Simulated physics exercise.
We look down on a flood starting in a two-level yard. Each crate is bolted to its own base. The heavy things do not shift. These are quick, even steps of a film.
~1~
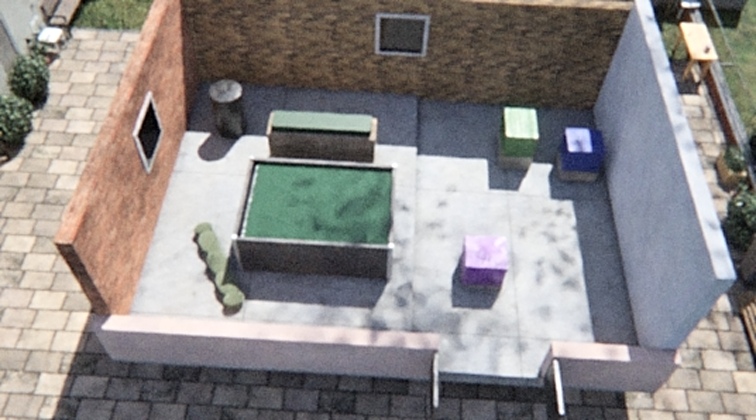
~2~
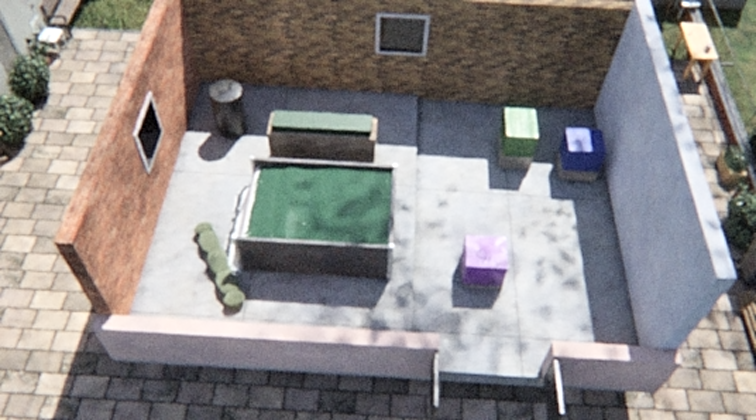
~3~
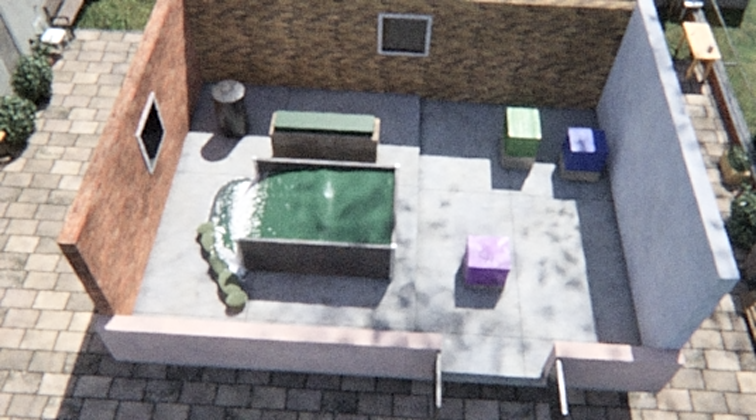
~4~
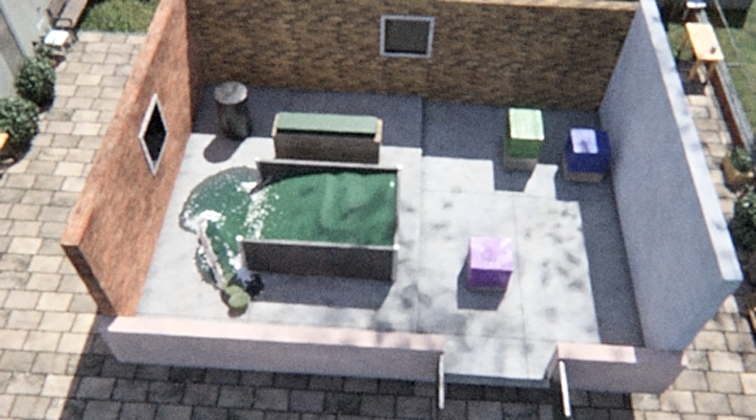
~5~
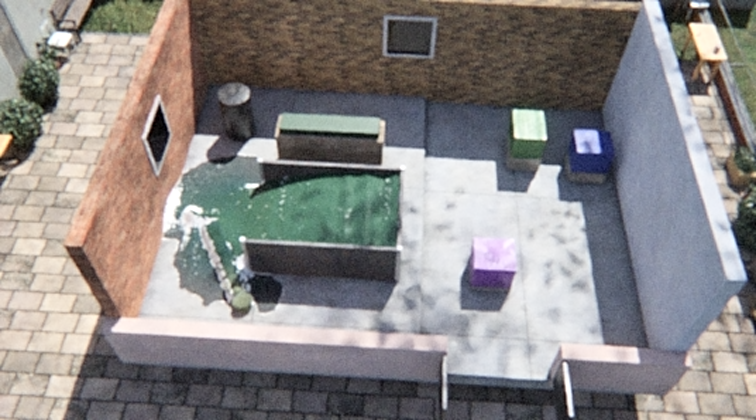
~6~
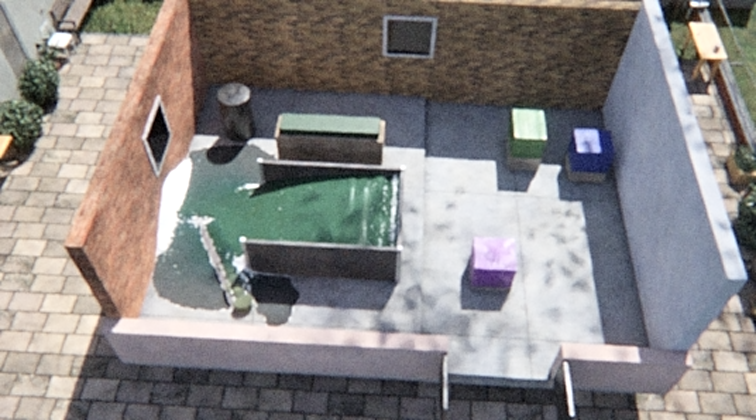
To begin with, dark green water lies still in an open tank in a walled yard, with green, blue and purple boxes to the right. Water then pours from the tank's left side, foaming around a low hedge, and spreads across the paving towards the brick wall on the left.
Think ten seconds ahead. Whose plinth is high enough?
One by one: The green crate stays dry; the purple crate gets wet; the blue crate stays dry.
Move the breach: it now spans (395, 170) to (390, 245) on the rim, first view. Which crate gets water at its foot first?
It is the purple crate.
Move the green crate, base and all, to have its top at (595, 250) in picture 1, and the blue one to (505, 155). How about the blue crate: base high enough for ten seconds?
Blue remains dry.
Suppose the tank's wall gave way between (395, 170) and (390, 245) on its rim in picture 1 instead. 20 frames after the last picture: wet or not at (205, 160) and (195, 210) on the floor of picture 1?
One after the other: Dry, not flooded.
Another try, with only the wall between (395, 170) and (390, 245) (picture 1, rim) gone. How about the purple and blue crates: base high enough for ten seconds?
In short: The purple crate gets wet; the blue crate is wetted.
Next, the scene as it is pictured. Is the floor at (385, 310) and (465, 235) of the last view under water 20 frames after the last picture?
In turn: Covered, not flooded.
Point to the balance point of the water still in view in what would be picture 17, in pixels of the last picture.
Near (251, 221).
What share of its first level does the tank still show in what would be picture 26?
Near 26 in a hundred.
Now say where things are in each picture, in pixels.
In the first frame, still water in the open tank at (318, 203).
In the second frame, water pours out at (250, 217) and has run to a hidden place.
In the third frame, the front is at (242, 181), out from the gap at (252, 220).
In the fourth frame, water pours out at (255, 222) and has run to (221, 174).
In the fifth frame, the front is at (181, 180), out from the gap at (259, 224).
In the sixth frame, the front is at (189, 154), out from the gap at (259, 224).
A moment on, water covers 20 % of the floor; the green crate not reached, the purple crate not reached, the blue crate not reached.
Next, water covers 30 % of the floor; the green crate not reached, the purple crate not reached, the blue crate not reached.
Then, water covers 50 % of the floor; the green crate not reached, the purple crate not reached, the blue crate not reached.
Later, water covers 90 % of the floor; the green crate water round its plinth, the purple crate water round its plinth, the blue crate water round its plinth.
In the end, water covers 95 % of the floor; the green crate stayed above the water, the purple crate was topped, the blue crate stayed above the water.
